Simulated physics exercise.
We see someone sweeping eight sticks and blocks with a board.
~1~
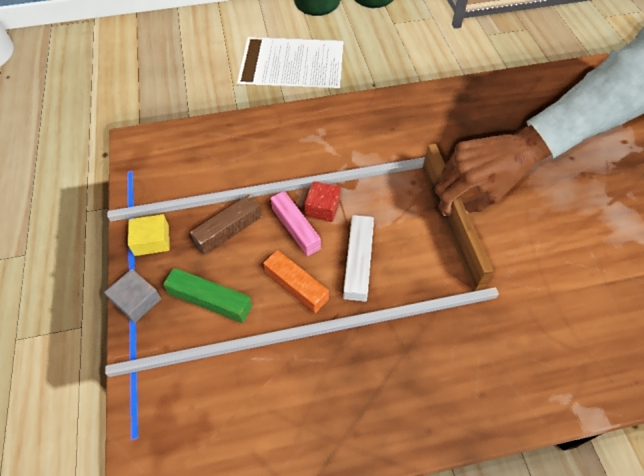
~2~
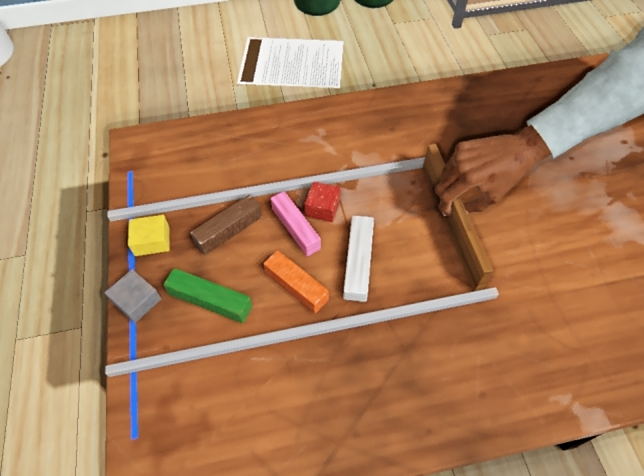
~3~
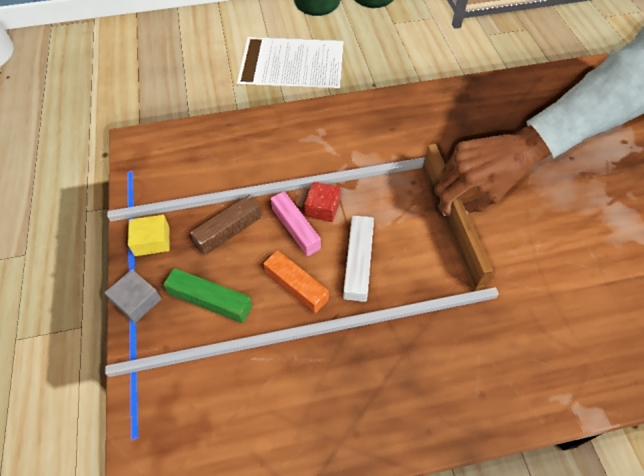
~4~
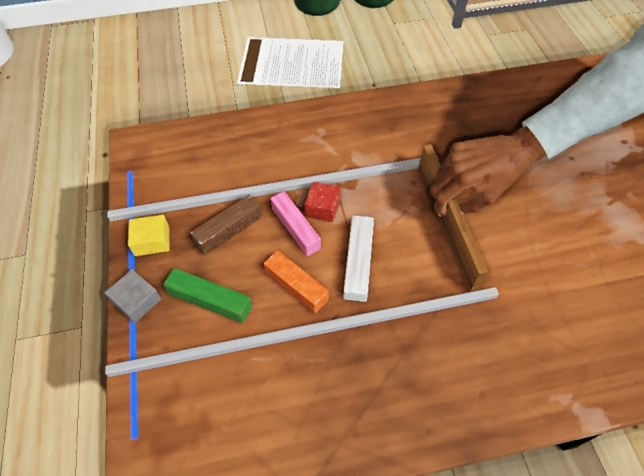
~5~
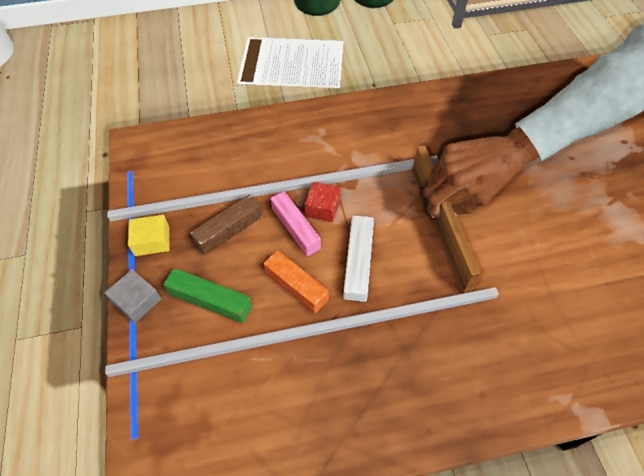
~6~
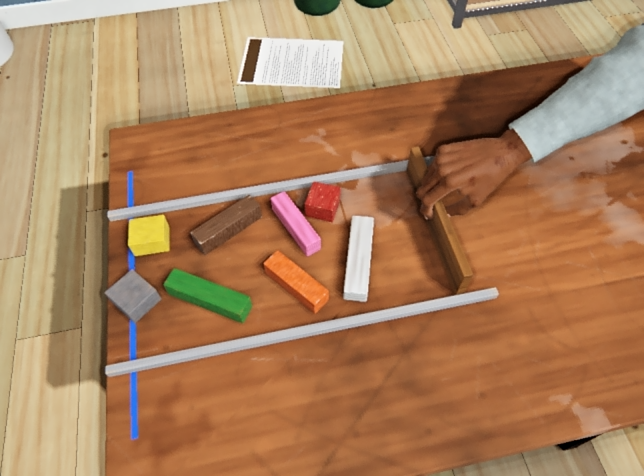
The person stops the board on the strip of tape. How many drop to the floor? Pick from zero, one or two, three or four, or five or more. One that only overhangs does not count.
As it turns out, the number that fall off is five or more.
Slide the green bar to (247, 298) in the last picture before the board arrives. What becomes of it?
From there it goes over.
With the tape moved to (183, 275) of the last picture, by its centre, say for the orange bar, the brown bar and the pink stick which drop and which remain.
The orange bar does not fall, the brown bar does not fall, the pink stick survives.
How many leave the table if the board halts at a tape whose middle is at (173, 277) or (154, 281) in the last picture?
In that order 2 and 4.
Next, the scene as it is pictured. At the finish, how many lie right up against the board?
That makes 2.
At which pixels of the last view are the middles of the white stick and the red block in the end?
The white stick stops around (118, 304); the red block around (112, 243).
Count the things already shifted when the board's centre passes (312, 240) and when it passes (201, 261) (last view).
The counts are 5 and 8.
A little later, none off yet; grey block at rest near (133, 296); yellow block at rest near (149, 235); green bar at rest near (208, 296).
When it is over, the number that fall off is five or more; down, pink stick, orange bar, brown bar, green bar, yellow block and grey block.
